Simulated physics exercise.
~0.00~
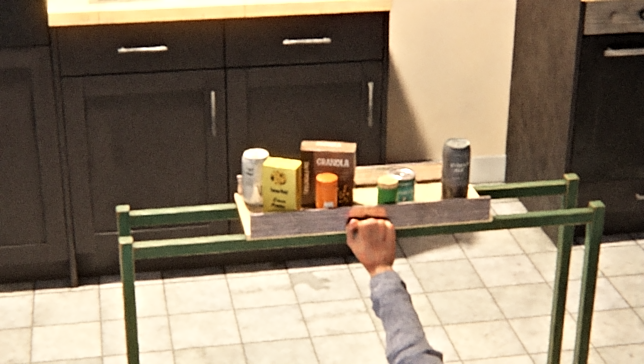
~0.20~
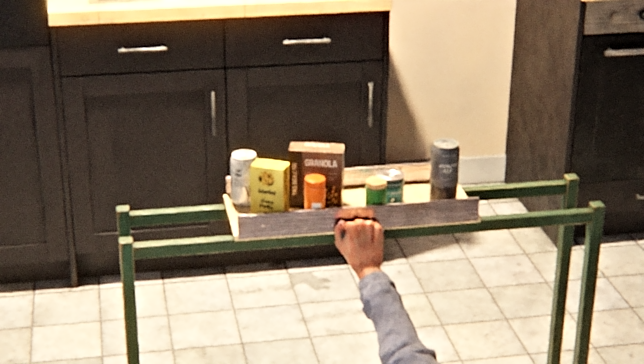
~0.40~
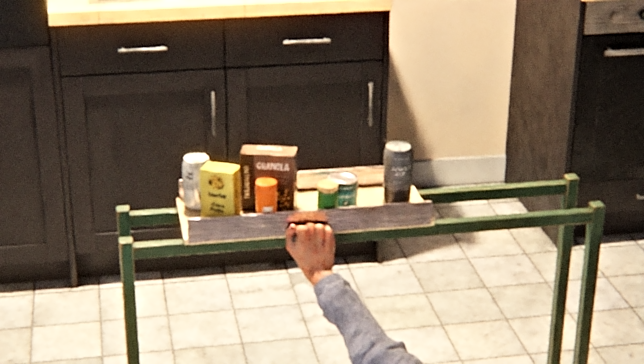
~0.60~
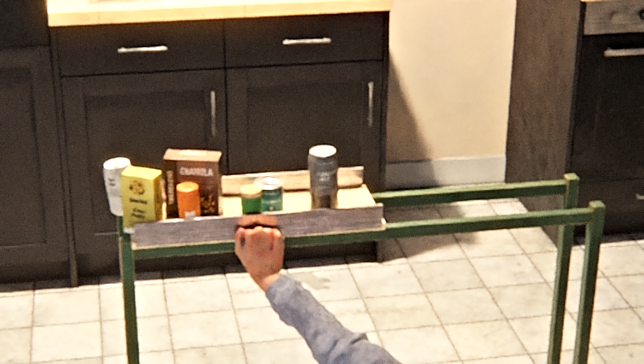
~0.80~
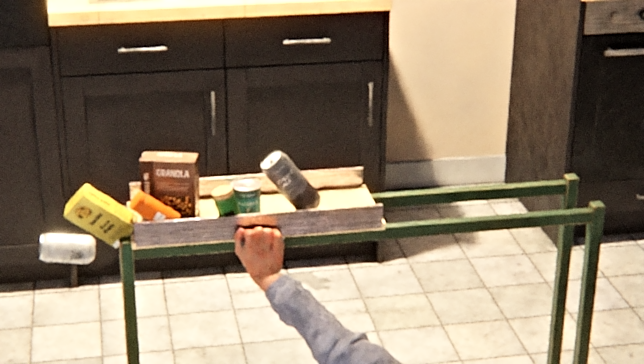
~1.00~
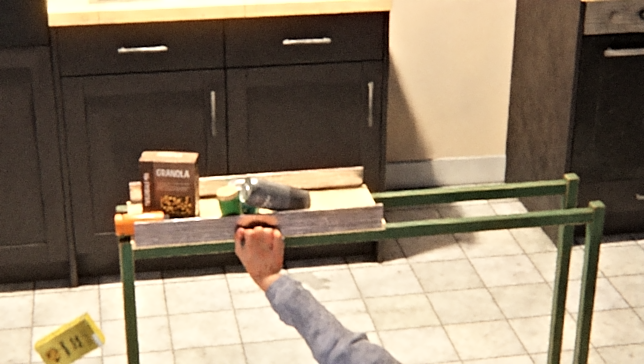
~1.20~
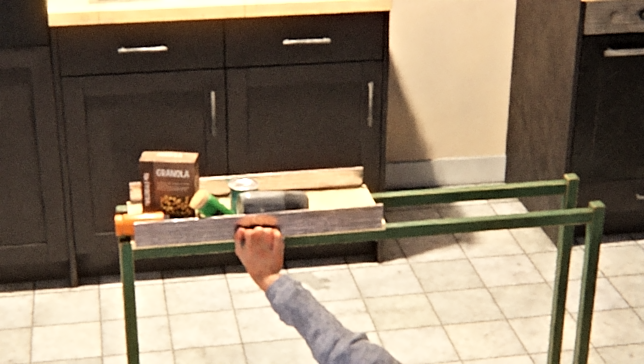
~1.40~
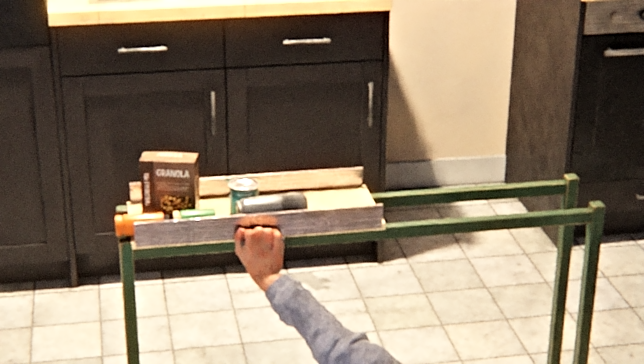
In a kitchen, a hand slides a tray left and stops, toppling and spilling containers.
